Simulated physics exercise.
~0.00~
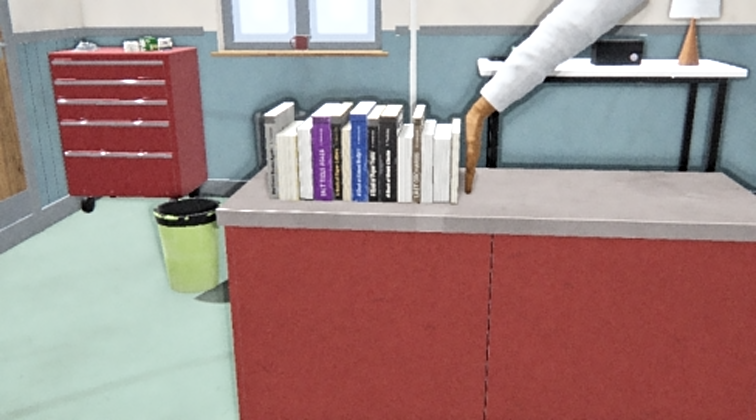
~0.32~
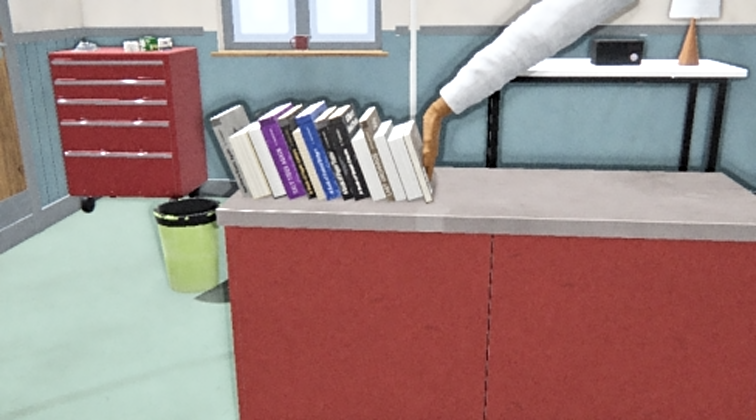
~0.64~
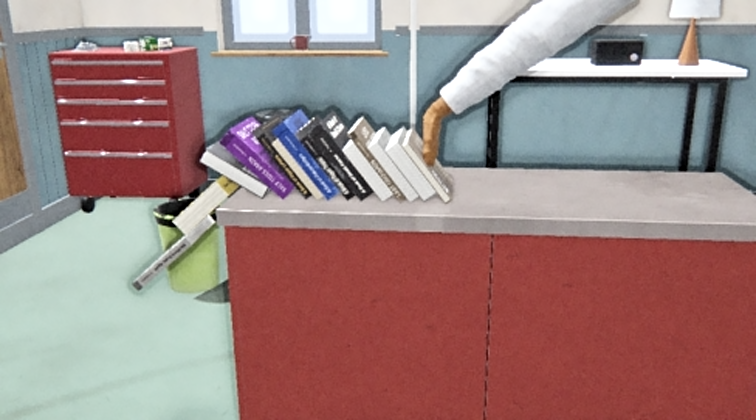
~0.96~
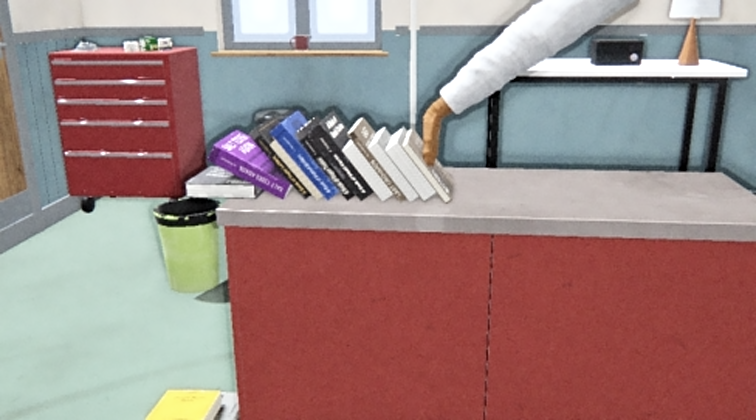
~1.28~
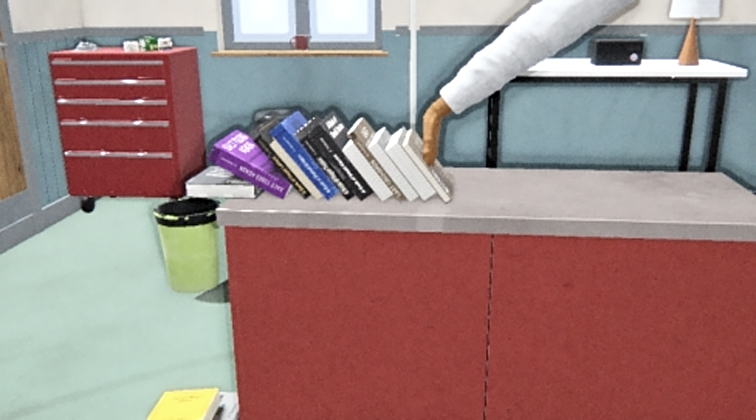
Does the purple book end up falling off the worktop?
No, the purple book stays on top, tipped over near the left edge of the worktop.
A robotic-looking arm pushes a row of upright books left along a worktop, then stops as they lean and topple; two tumble off the left edge to the floor, while the purple book stays on top, tipped over near the edge, with the others leaning behind it.
